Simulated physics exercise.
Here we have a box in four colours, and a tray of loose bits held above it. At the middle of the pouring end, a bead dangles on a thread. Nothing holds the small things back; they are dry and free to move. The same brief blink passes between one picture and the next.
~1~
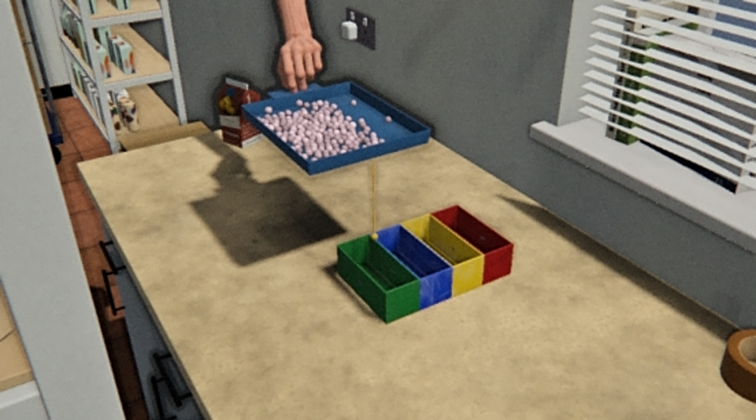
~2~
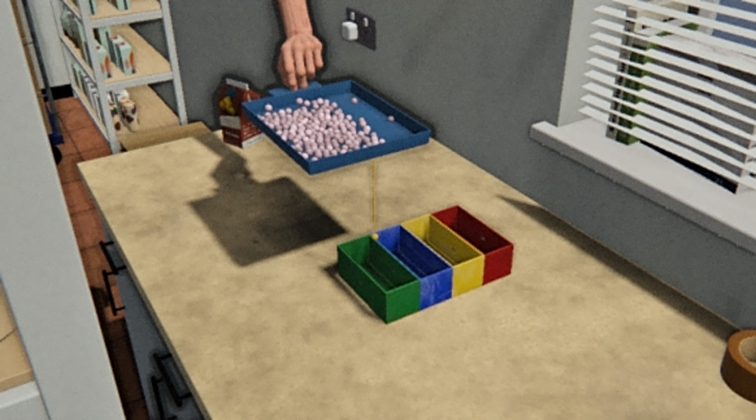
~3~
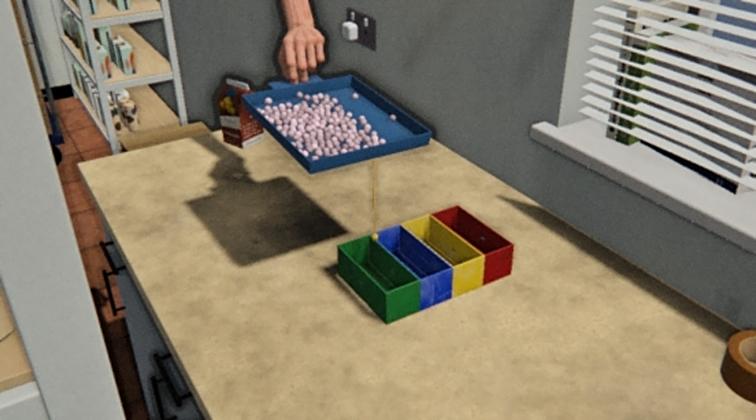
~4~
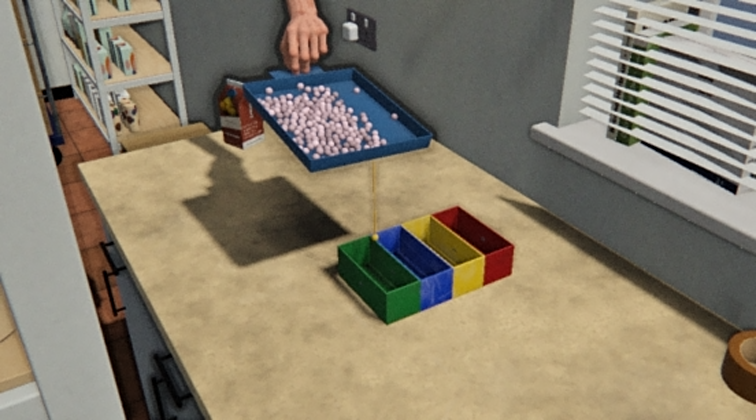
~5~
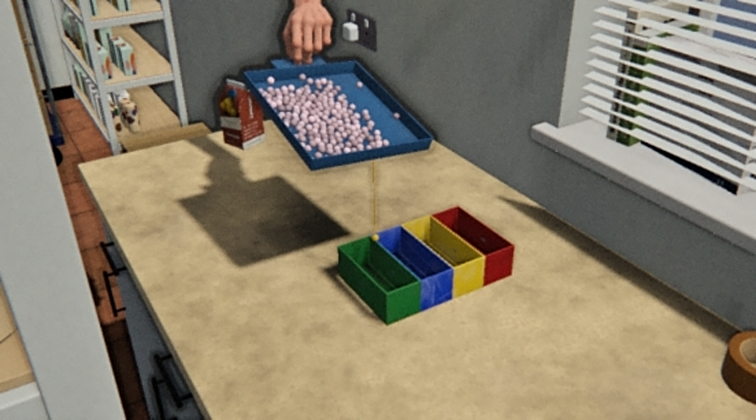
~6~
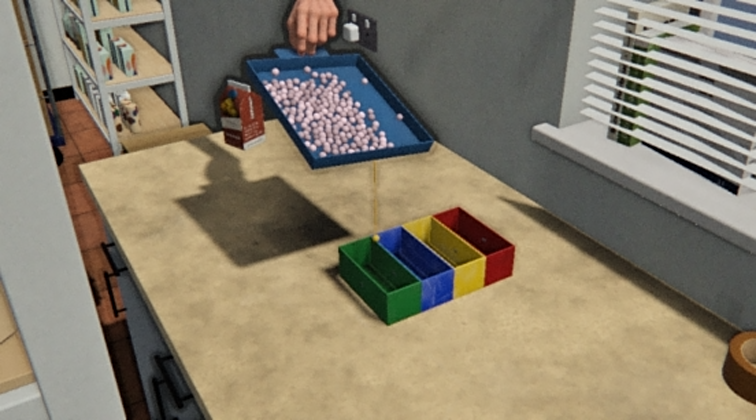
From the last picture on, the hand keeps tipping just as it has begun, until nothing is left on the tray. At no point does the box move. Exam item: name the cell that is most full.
Answer: Yellow.
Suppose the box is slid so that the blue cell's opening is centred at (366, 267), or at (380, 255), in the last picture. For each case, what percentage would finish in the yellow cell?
Respectively 10 percent and 30 percent.
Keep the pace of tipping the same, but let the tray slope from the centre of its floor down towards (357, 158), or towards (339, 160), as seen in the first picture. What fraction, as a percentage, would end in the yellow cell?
Near 0 % and 0 %.
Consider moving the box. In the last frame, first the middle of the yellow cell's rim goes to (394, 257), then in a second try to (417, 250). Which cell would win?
Well, the first time it's that red cell, and the second time it's that red cell.
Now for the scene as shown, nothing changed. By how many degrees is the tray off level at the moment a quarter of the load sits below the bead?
Approx. 110° from level.
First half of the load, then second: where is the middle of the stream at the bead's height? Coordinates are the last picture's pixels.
First around (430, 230), afterwards around (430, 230).
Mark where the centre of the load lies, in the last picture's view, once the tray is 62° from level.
Mark it at roughly (387, 129) in the final frame.
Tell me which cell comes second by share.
Just behind the top cell comes blue.
Soon, tray tipped steeply; nearly all on the tray; a stray few falling or outside the box.
A while on, tray tipped past a quarter turn; most on the tray; a small part in the yellow cell; a stray few in the red cell; a stray few in the green cell; a stray few in the blue cell; a small part falling or outside the box.
Towards the end, tray tipped past a quarter turn; about two thirds in the yellow cell; about a quarter in the blue cell; a small part in the red cell; a small part in the green cell; a small part falling or outside the box.
Finally, tray tipped past a quarter turn; about two thirds in the yellow cell; about a quarter in the blue cell; a small part in the red cell; a small part in the green cell; a small part outside the box.
